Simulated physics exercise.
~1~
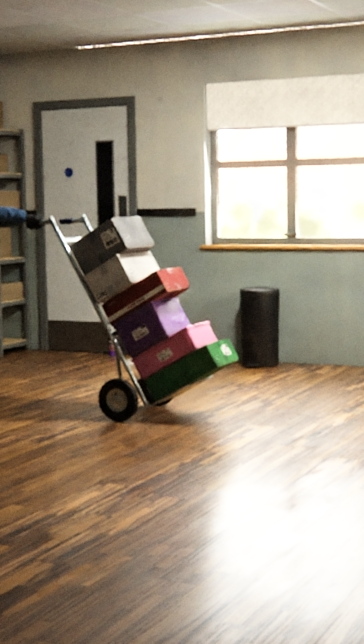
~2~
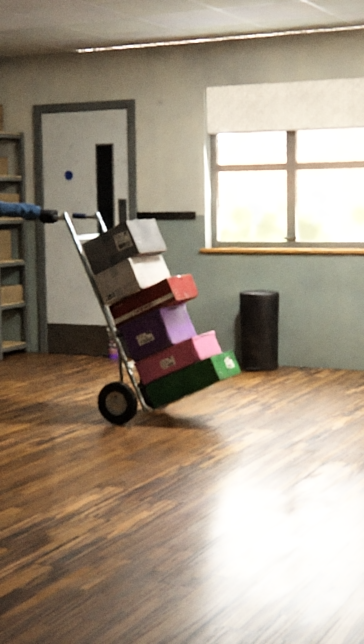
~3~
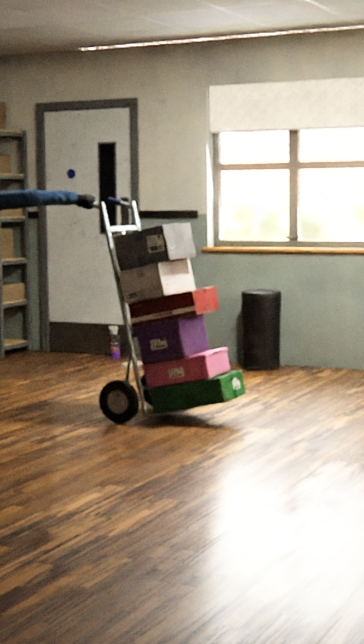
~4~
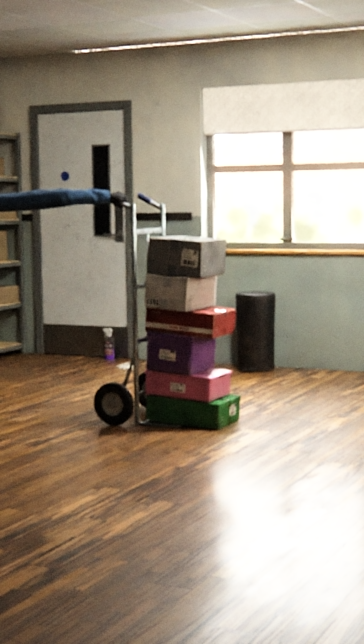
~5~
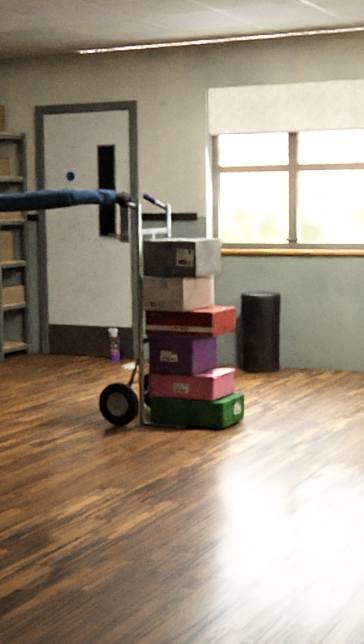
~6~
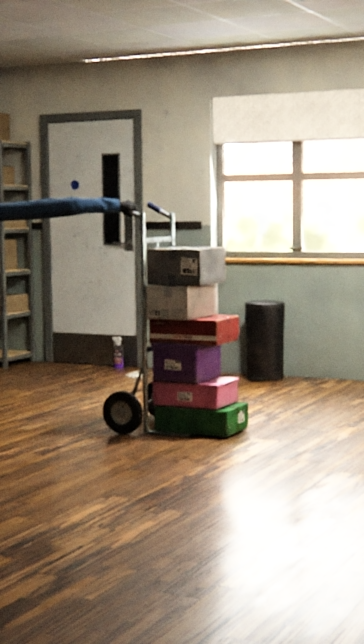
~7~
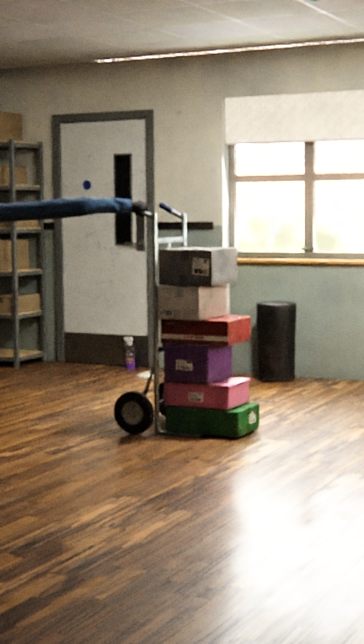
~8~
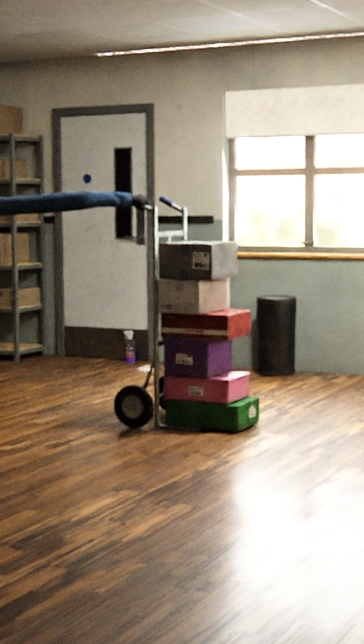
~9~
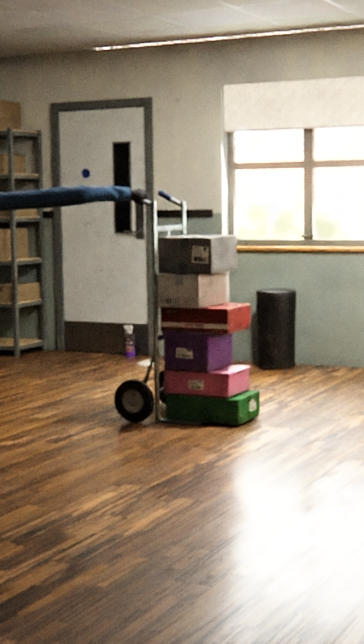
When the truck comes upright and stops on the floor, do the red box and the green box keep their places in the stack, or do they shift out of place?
Both keep their places. The red box stays in the middle of the stack and the green box stays at the bottom as the truck comes to rest.
